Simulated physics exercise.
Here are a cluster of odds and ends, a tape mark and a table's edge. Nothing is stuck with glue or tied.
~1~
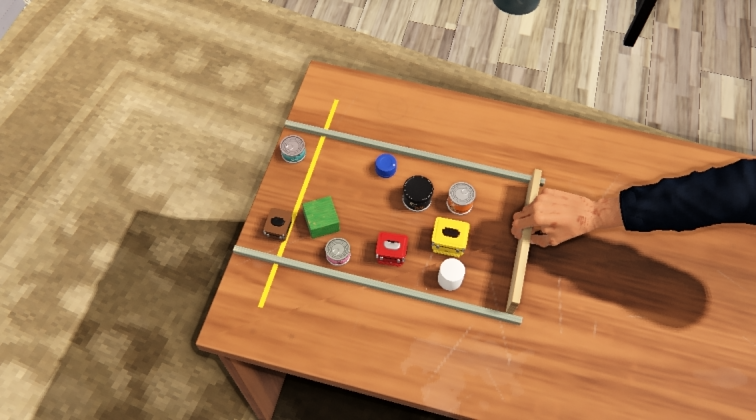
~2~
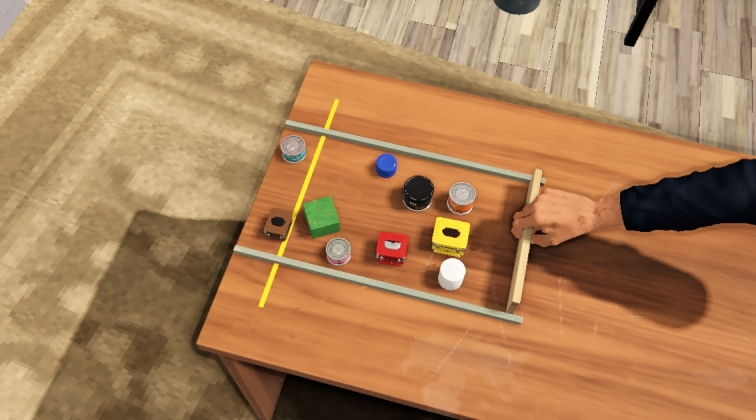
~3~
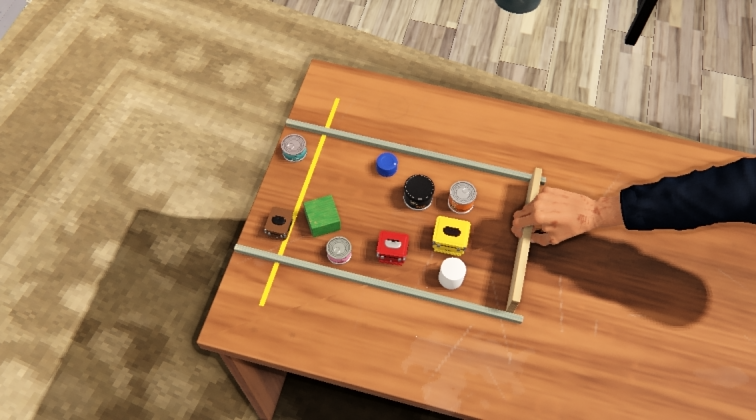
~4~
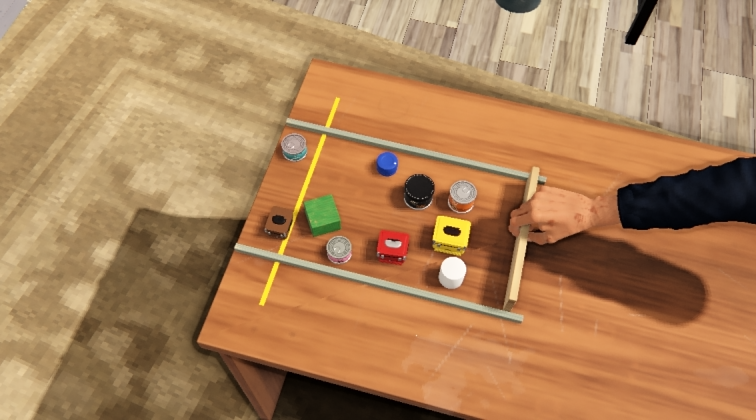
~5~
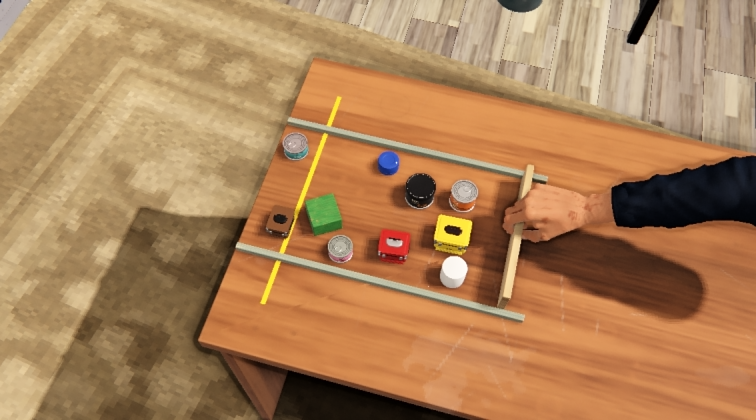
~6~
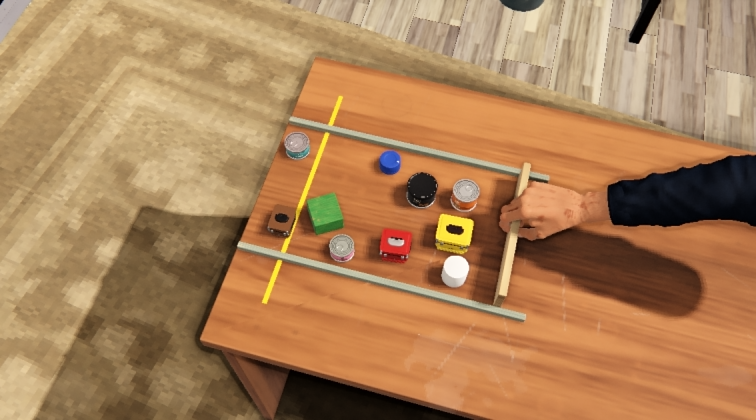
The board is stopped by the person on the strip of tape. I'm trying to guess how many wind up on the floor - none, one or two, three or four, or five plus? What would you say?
I would say one or two.
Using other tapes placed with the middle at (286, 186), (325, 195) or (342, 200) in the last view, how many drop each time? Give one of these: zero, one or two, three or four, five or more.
Lab note - count per position: Five or over; no fall at all; not one.
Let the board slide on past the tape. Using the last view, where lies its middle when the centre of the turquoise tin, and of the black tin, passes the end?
The middle would be close to (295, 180) and then close to (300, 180).
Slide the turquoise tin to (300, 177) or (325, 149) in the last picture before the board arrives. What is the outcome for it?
In the two tries the turquoise tin ends up below and is not knocked off, in that order.
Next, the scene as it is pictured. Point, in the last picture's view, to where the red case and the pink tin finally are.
Look around (278, 214) for the first and around (252, 233) for the second.
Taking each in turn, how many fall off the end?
Count of fallen: 2.
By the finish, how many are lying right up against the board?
It touches 5.
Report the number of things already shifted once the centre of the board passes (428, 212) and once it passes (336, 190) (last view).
The first count is 5, and then it's 9.
Soon after, none off yet; turquoise tin at rest near (297, 146); brown case at rest near (283, 222); green block at rest near (325, 214).
Then, none off yet; turquoise tin at rest near (297, 146); brown case at rest near (283, 222); green block moved a little near (315, 208).
By the end, the number that fall off is one or two; fallen, green block and brown case.
